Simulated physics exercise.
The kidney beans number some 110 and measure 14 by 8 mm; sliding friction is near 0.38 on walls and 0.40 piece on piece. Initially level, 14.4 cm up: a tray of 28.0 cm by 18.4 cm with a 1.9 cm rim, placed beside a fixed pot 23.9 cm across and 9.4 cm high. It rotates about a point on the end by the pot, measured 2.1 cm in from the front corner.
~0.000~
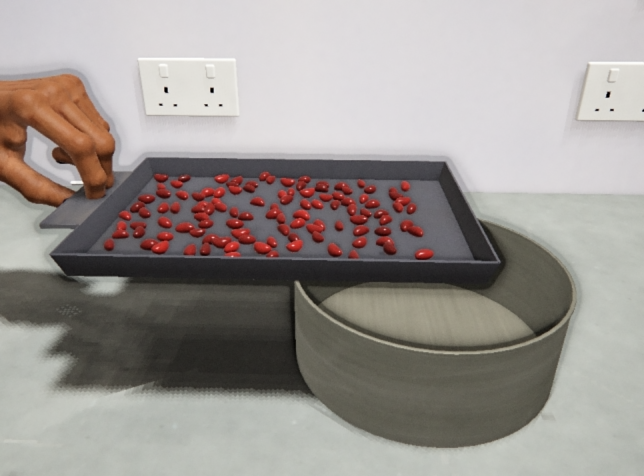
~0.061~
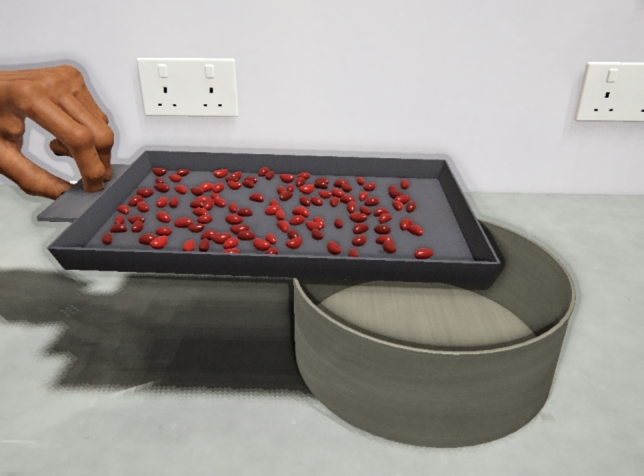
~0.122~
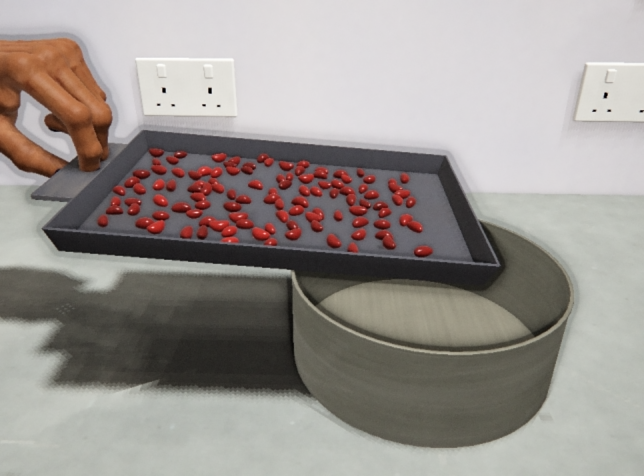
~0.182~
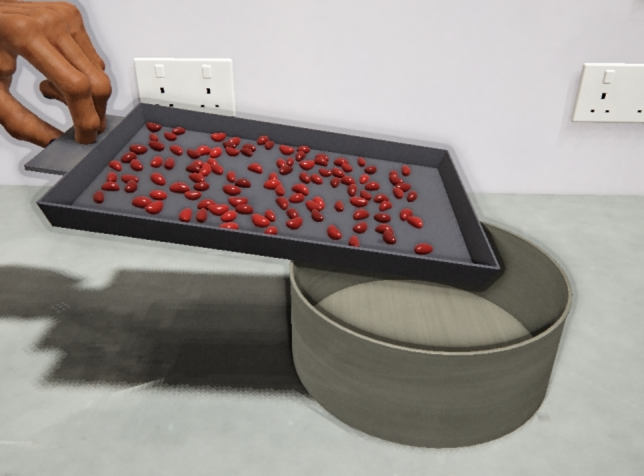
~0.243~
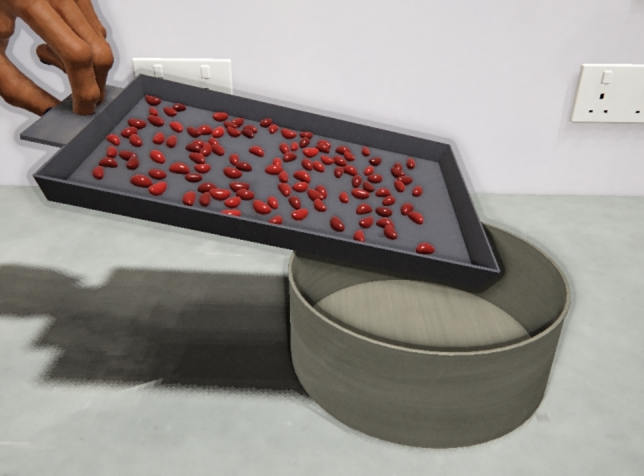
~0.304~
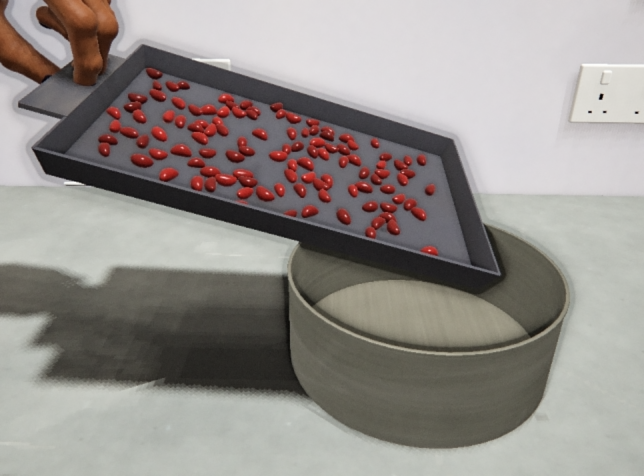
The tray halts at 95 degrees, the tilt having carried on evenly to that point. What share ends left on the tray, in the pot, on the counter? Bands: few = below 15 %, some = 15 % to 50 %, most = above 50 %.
Tray: Few, pot: Some, counter: Most.
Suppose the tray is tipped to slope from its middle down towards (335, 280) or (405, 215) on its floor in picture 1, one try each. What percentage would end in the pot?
Near 0 and 100 per cent, in that order.
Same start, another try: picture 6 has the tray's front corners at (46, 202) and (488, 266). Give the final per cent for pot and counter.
Pot: 10, counter: 90.
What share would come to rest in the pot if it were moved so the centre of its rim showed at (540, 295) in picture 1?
Roughly 100 per cent.
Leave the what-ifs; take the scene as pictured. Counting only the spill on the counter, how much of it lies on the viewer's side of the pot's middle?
Roughly 100 per cent.
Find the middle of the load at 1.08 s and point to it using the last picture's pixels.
Look near (520, 289) in the last picture.
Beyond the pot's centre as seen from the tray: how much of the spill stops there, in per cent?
Around 100 per cent, give or take.
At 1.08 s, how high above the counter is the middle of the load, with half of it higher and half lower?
The halfway mark is near 14 cm.
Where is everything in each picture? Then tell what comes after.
In the first picture, tray tilt 0 degrees, front corners at (61, 251) and (490, 258); middle of the pieces at (275, 214); pot at (429, 265).
In the second picture, tray tilt 1 degrees, front corners at (59, 244) and (490, 259); middle of the pieces at (274, 210).
In the third picture, tray tilt 5 degrees, front corners at (54, 225) and (490, 261), lowest corner right front; middle of the pieces at (273, 199).
In the fourth picture, tray tilt 9 degrees, front corners at (49, 200) and (490, 263), lowest corner right front; middle of the pieces at (273, 185).
In the fifth picture, tray tilt 14 degrees, front corners at (46, 173) and (490, 265), lowest corner right front; middle of the pieces at (275, 170).
In the sixth picture, tray tilt 19 degrees, front corners at (46, 146) and (491, 268), lowest corner right front; middle of the pieces at (279, 157); pot at (423, 266). Its pace works out near 80 degrees a second.
After 0.77 s, tilt 55 degrees; the tray holds 100 %, the pot 0 %.
After 1.08 s, tilt 79 degrees; the tray holds 50 %, the pot 5 %.
After 1.49 s, tilt 95 degrees; the tray holds 0 %, the pot 25 %.
By 2.5 s all is still; tray 0 %, pot 25 %, counter 75 %.
